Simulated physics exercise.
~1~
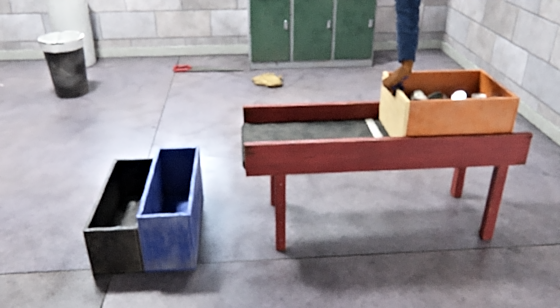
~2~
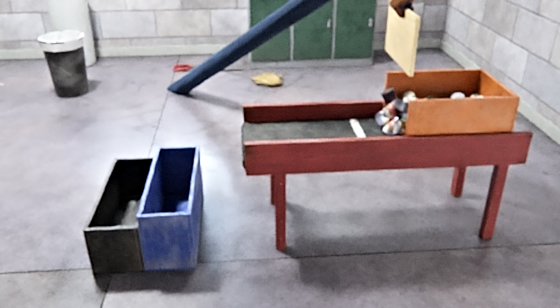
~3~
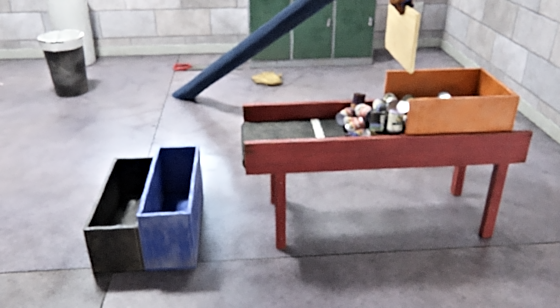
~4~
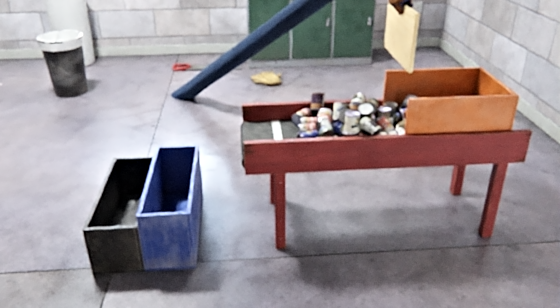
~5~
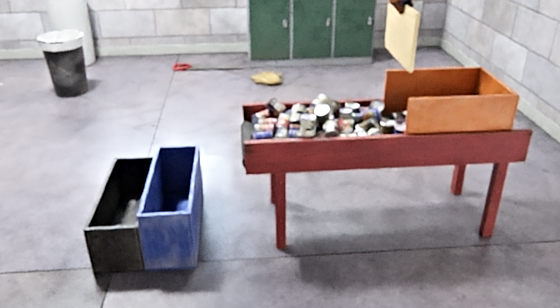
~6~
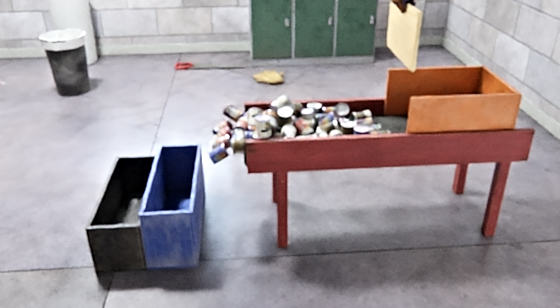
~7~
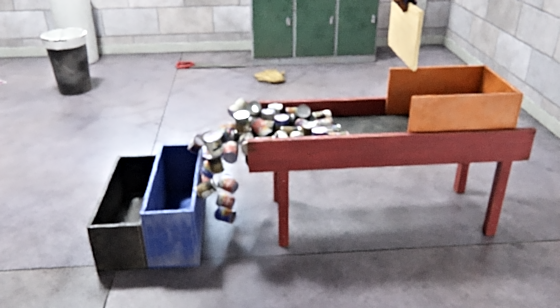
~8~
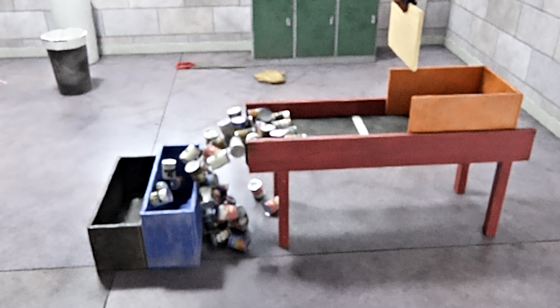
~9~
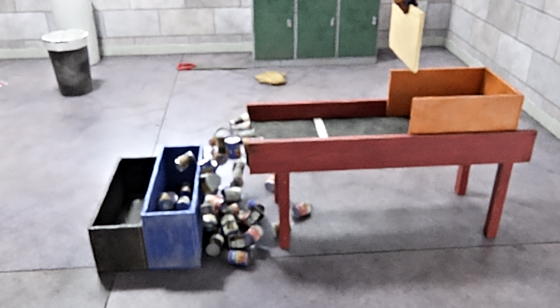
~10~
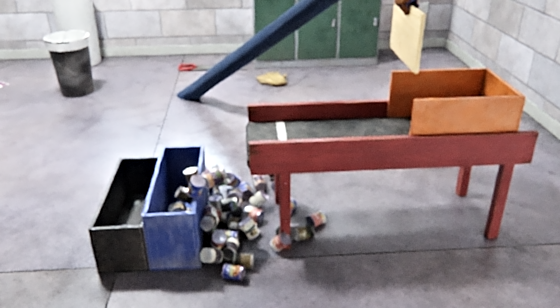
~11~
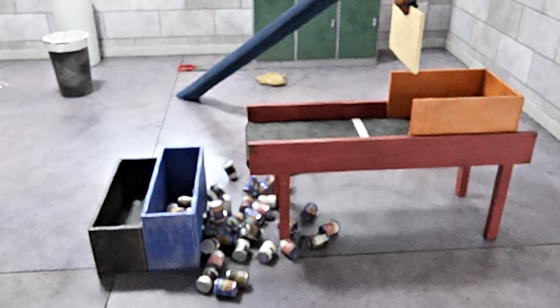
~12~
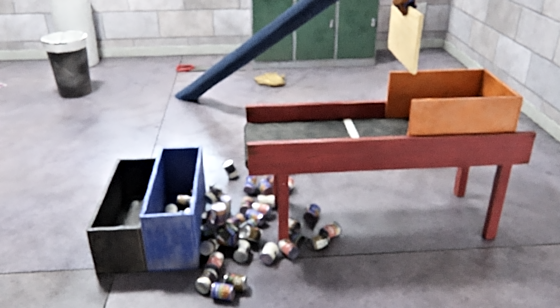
In a bare room with a grey floor and block walls, seen from slightly above by a gently swaying camera, a red-sided table with a dark belt stands at right. An orange pen of small tins sits on its right end, and a blue tote and a black tote rest on the floor at left. A hand lifts the pale gate, and the belt carries the tins leftward in a spreading heap. They spill off the left end, some dropping into the blue tote while most tumble between it and the table. Finally the belt is empty, with most tins lying scattered on the floor.
